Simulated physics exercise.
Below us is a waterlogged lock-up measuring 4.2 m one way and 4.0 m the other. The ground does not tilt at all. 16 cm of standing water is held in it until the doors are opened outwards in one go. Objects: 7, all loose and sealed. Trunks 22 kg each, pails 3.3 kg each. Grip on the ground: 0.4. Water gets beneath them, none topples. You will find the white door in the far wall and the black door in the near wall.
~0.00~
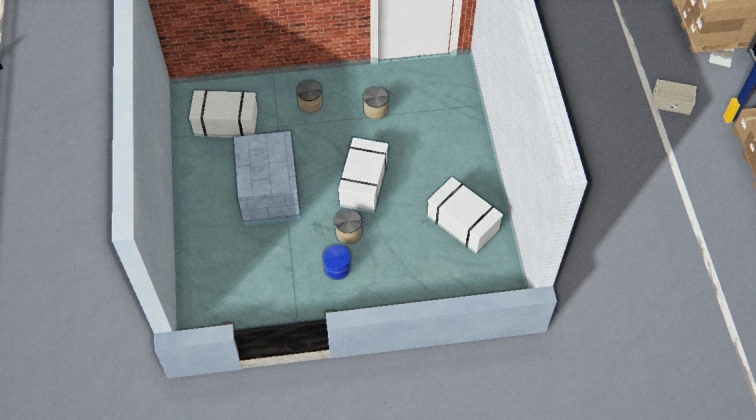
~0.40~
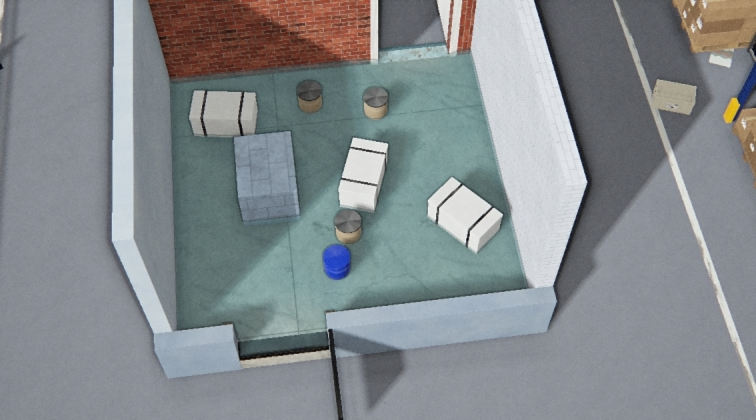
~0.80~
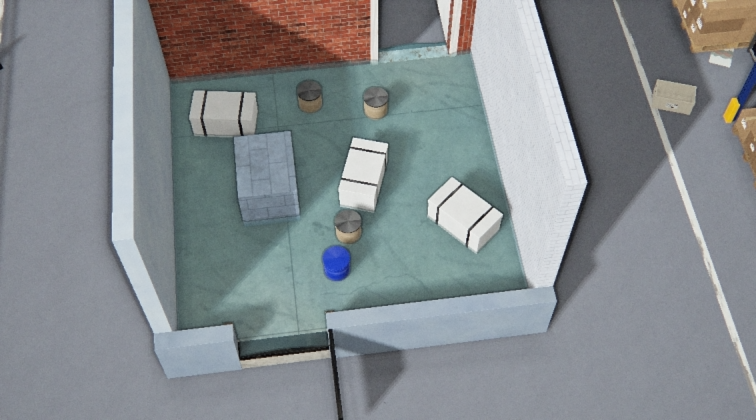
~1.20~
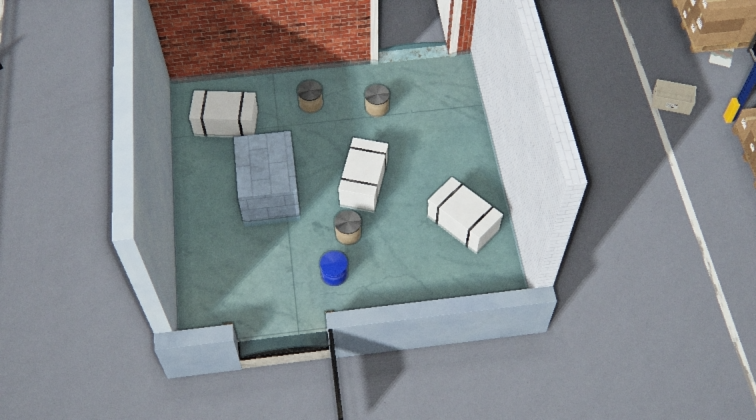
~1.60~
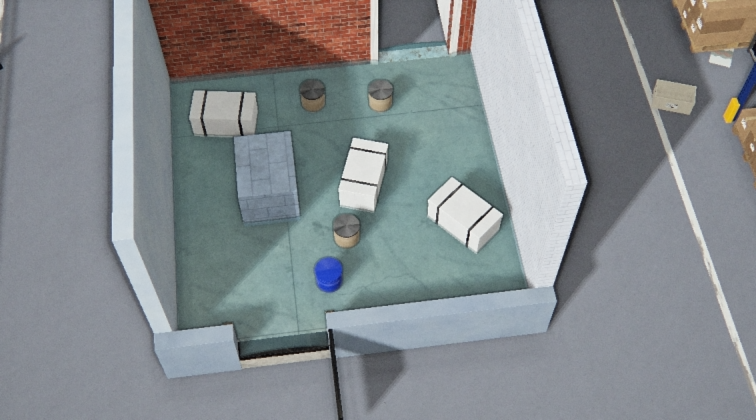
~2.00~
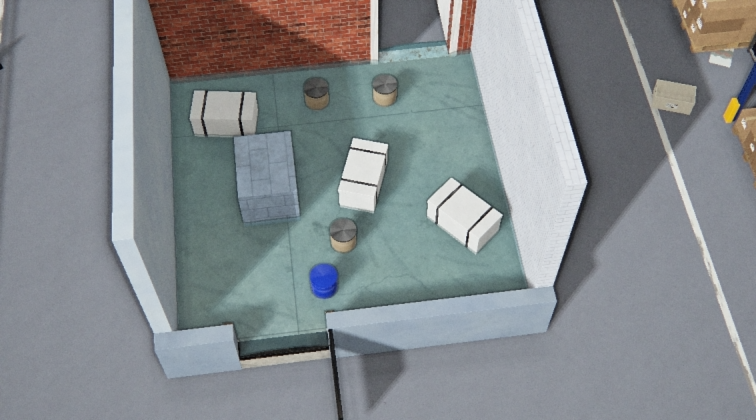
The blue pail drifts slowly toward the front opening after the doors open, and drums shift slightly.
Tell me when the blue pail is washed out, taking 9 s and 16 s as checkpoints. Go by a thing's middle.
It leaves earlier than both times.
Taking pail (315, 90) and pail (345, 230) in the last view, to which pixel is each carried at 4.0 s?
Around (348, 82) and (320, 245).
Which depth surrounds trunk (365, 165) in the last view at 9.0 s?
Depth: Near 10 cm.
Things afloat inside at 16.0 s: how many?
Total: 3.
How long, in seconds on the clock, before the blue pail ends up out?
At roughly 4.0 seconds.
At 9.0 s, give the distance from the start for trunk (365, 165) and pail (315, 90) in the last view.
In order: 10 cm, then washed out.
After 4.0 s the blue pail has gone out (at 3.8 s); 1 of 7 are out; 6 afloat.
After 9.0 s the blue pail has gone out (at 3.8 s); 4 of 7 are out; 3 afloat.
After 16.0 s the blue pail has gone out (at 3.8 s); 4 of 7 are out; 3 afloat.
After 20.0 s the blue pail has gone out (at 3.8 s); 4 of 7 are out; 0 afloat.
